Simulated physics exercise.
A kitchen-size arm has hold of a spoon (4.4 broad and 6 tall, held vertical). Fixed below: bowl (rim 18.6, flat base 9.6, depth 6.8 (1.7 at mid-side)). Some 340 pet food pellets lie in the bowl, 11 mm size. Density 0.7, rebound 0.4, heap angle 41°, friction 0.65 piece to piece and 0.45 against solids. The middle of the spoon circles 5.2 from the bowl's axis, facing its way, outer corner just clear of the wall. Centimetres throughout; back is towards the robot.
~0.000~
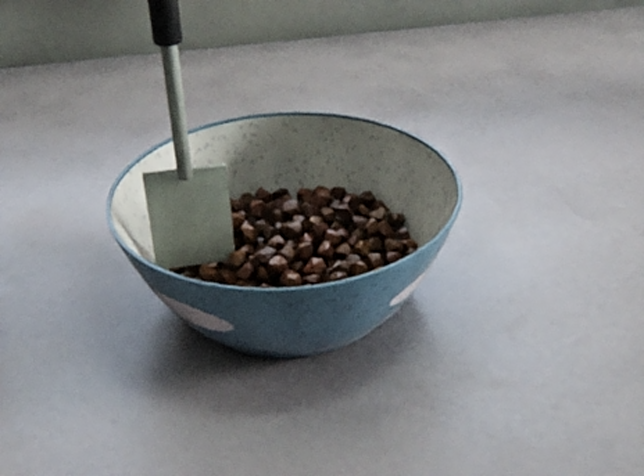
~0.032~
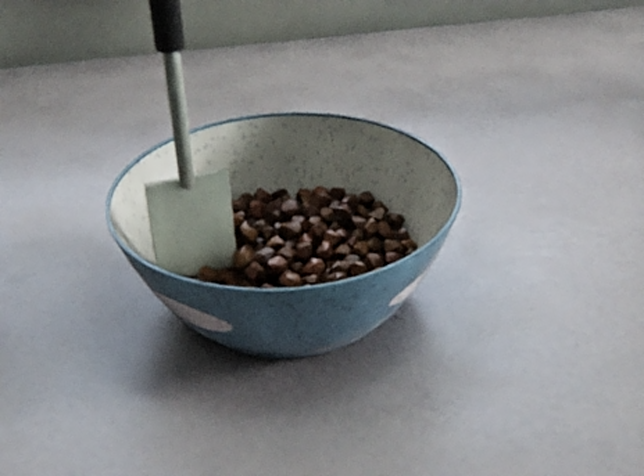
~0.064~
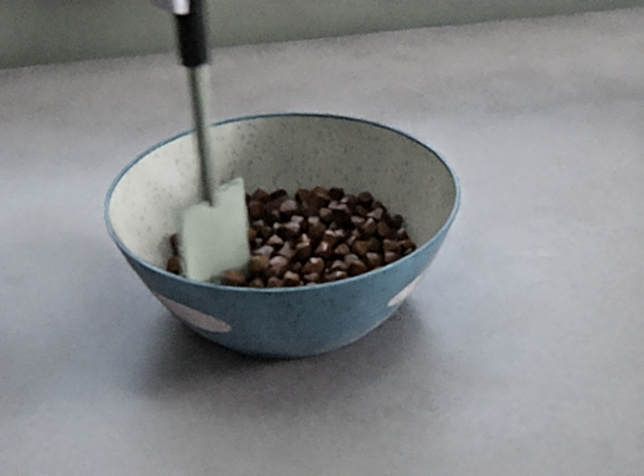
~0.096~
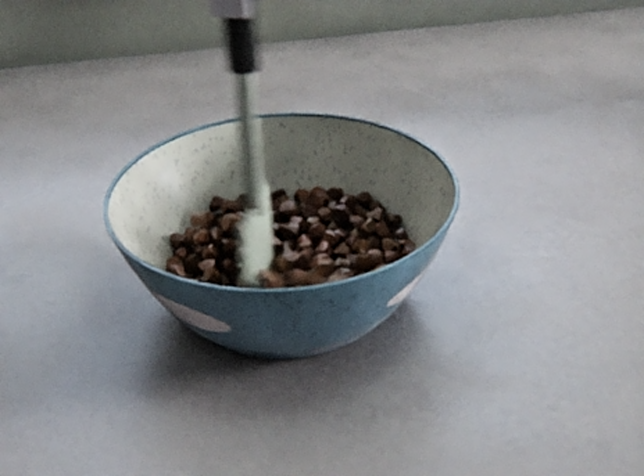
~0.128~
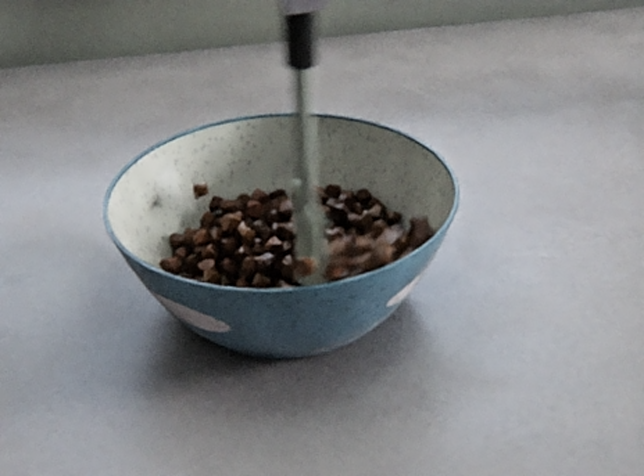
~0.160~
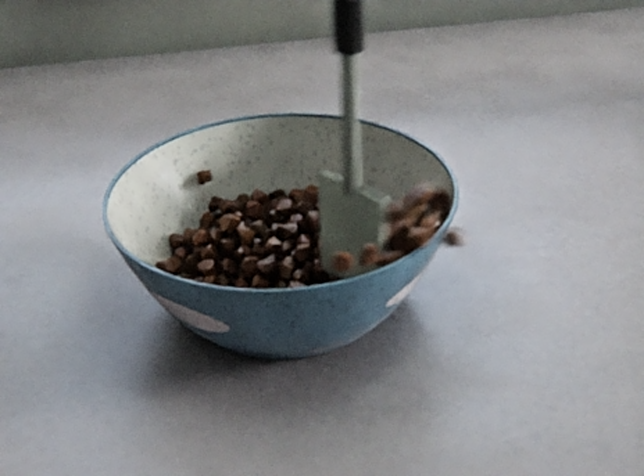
A flat-bladed spoon with a black handle, held upright, starts at the left side of a blue bowl of brown pellets, turning slightly. It sweeps through the near part of the pile toward the right, twisting edge-on and then broad again, pushing pellets up against the right wall, with one beyond the rim.
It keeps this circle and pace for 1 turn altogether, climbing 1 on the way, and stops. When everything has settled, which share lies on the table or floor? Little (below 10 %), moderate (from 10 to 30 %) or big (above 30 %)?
A moderate share, from 10 to 30 %, ends on the table or floor.
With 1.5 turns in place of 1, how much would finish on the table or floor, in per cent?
In that case some 15 per cent.
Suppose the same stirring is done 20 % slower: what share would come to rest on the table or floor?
It would be near 5 per cent.
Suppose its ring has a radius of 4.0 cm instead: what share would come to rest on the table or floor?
It would be near 20 per cent.
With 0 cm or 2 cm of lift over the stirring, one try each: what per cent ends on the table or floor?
About 15 and 5 per cent.
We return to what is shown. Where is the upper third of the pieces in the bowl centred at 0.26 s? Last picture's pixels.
Near (330, 193).
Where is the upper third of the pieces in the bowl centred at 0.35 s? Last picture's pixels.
Near (223, 217).
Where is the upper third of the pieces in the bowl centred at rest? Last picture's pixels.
Near (277, 262).
By 0.26 s, 212° round, highest piece 10 above the table; 327 in the bowl, 1 on the table or floor, 13 in flight or on the tool.
By 0.35 s, 299° round, highest piece 11 above the table; 305 in the bowl, 12 on the table or floor, 24 in flight or on the tool.
By 0.60 s, 0° round, highest piece 5 above the table; 292 in the bowl, 49 on the table or floor.
By 1.30 s, 0° round, highest piece 4 above the table; 292 in the bowl, 49 on the table or floor.
Final count, 292 in the bowl, 49 on the table or floor. That is 14 % on the table or floor.
